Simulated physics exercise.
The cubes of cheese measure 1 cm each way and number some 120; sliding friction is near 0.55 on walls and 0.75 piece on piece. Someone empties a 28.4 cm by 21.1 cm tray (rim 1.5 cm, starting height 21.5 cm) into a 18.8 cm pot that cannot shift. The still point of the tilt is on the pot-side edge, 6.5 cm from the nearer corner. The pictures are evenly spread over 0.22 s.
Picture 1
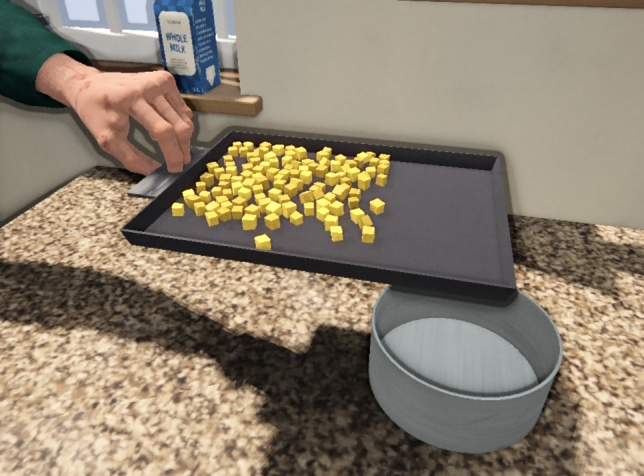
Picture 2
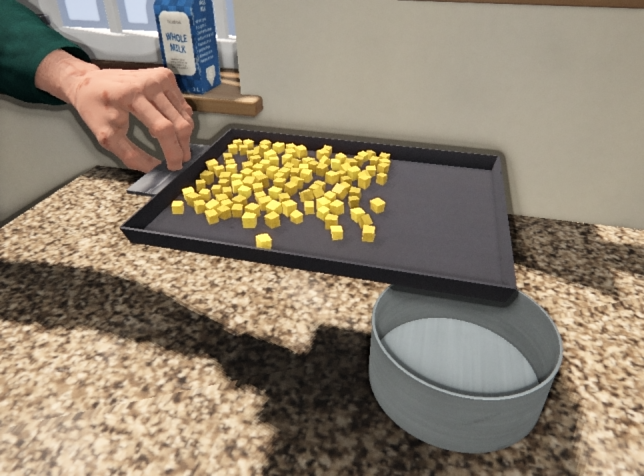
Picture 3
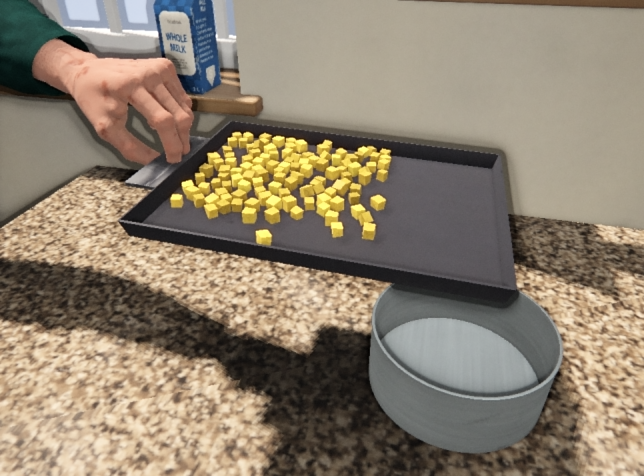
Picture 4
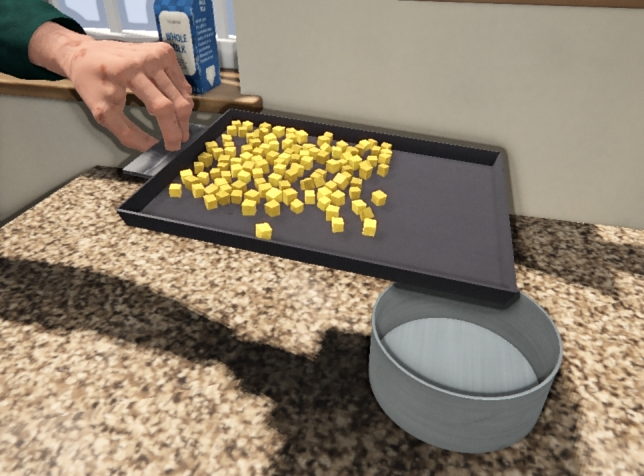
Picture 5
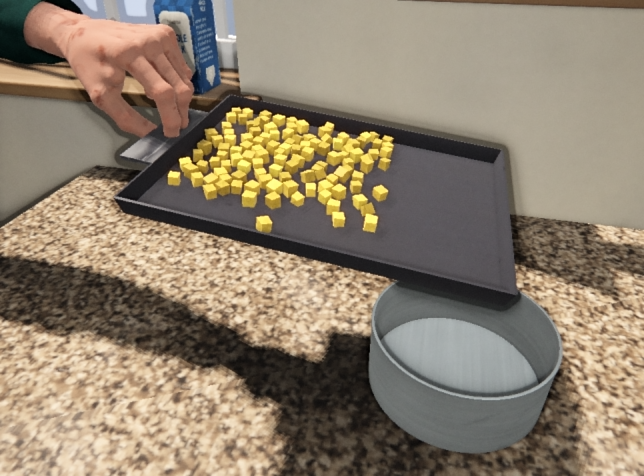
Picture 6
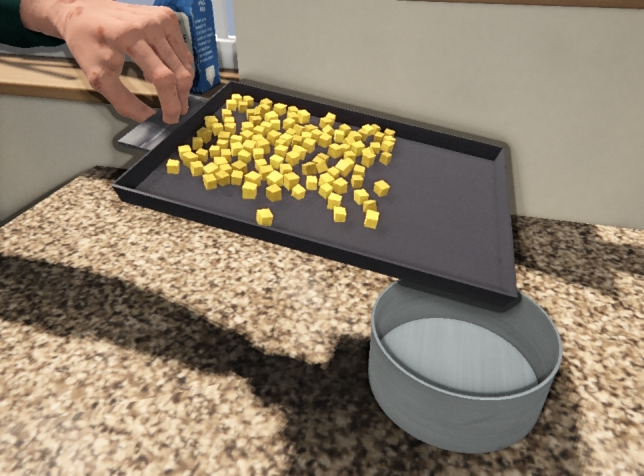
The clip shows a hand at the left side of a dark tray of small yellow cheese cubes, gradually raising that side while the right side stays low beside a round gray pot, the cubes keeping their places on the tray.
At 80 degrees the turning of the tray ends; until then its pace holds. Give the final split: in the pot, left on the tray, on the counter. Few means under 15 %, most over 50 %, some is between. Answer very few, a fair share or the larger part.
Pot: Very few, tray: A fair share, counter: The larger part.
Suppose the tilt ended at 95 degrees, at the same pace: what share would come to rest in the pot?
It would be near 5 per cent.
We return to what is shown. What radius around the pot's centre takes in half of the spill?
About 24 cm.
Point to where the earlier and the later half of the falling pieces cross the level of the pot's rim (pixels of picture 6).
At about (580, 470), then at (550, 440).
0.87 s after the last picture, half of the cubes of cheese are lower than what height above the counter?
Roughly 16 cm.
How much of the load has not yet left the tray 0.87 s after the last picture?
Roughly 35 per cent.
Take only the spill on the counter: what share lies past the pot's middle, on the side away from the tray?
About 90 per cent.
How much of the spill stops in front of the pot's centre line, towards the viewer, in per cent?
Some 100 per cent.
Then, 0.52 s after the last picture, tilt 43 degrees; the tray holds 100 %, the pot 0 %.
Then, 0.87 s after the last picture, tilt 66 degrees; the tray holds 35 %, the pot 0 %.
Then, 1.31 s after the last picture, tilt 80 degrees; the tray holds 25 %, the pot 0 %.
In the end, pot 0 %, tray 25 %, counter 75 %.
